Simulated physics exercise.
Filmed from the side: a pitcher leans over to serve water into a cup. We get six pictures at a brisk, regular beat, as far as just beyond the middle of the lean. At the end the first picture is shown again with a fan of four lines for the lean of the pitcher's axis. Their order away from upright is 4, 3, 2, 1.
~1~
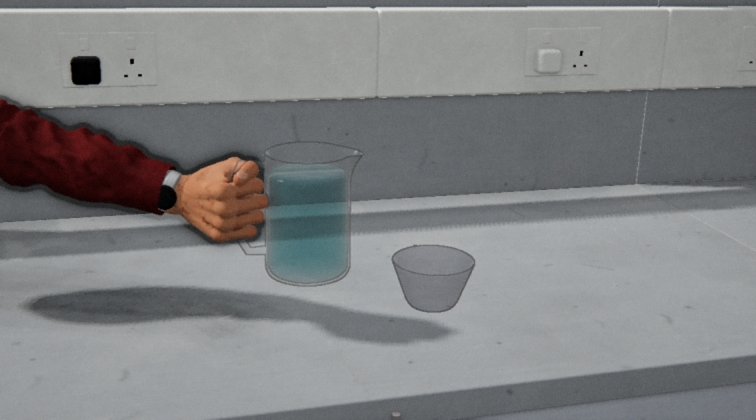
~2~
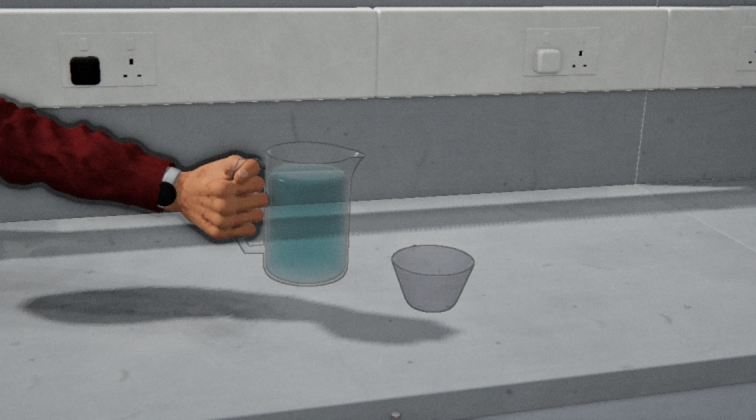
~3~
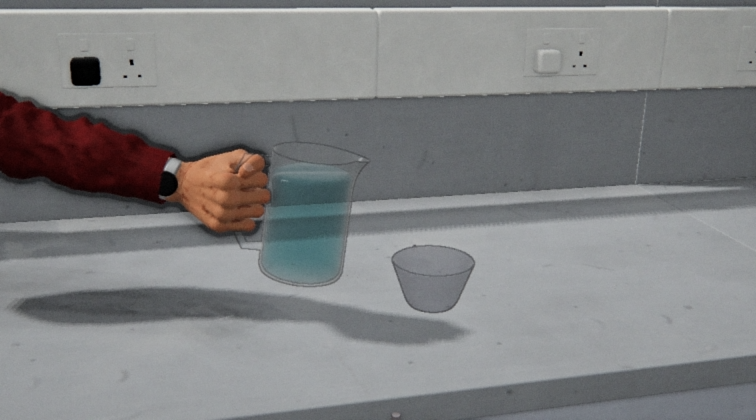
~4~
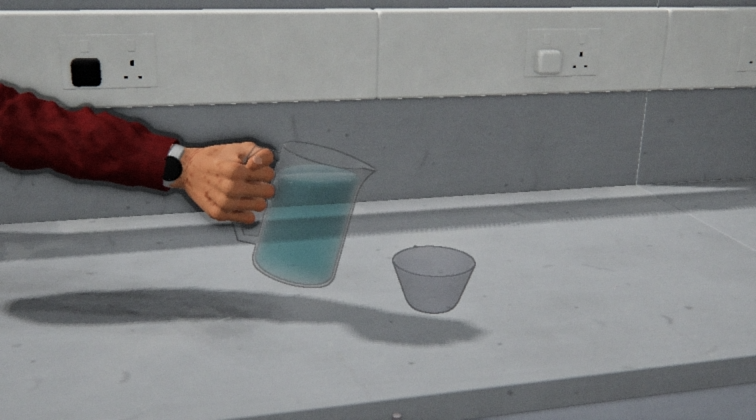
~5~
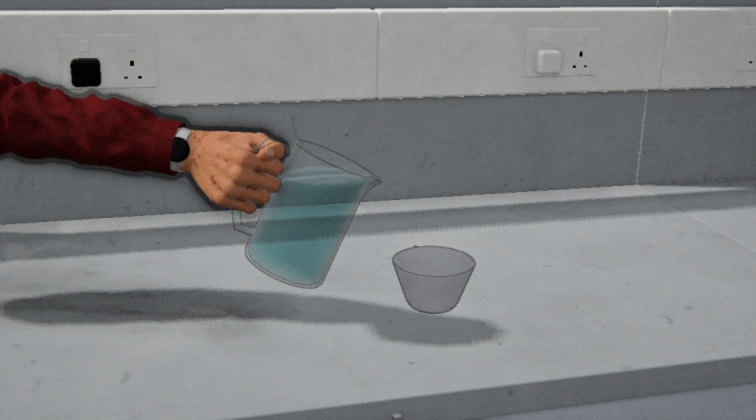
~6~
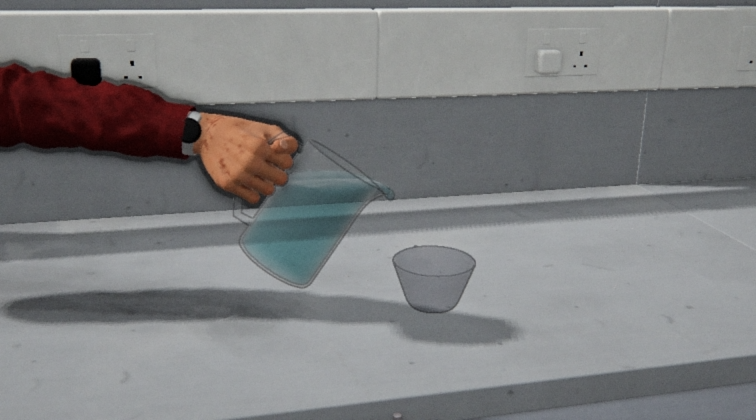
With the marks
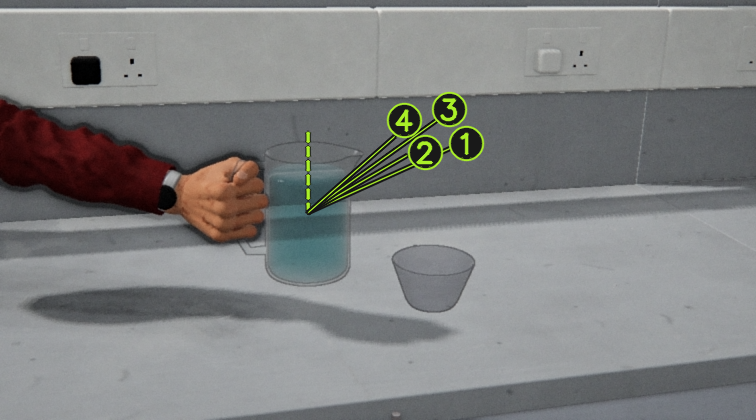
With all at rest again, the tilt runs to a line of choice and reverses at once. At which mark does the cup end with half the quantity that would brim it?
4 beats the others.
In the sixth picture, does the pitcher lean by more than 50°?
No.
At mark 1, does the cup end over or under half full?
Over.
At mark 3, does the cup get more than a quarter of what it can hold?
Yes, it does.
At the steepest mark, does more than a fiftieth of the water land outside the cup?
Yes, it does.
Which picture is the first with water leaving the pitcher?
In picture 6.
On the marked copy, 1 at (449, 148); 2 at (406, 155); 3 at (436, 120); 4 at (394, 136).
Choosing 1, the cup ends with about 84 % of what it can hold; 14 % of the water is spilt.
Choosing 2, the cup ends with about 80 % of what it can hold; 6 % of the water is spilt.
Choosing 3, the cup ends with about 70 % of what it can hold.
Choosing 4, the cup ends with about 50 % of what it can hold.
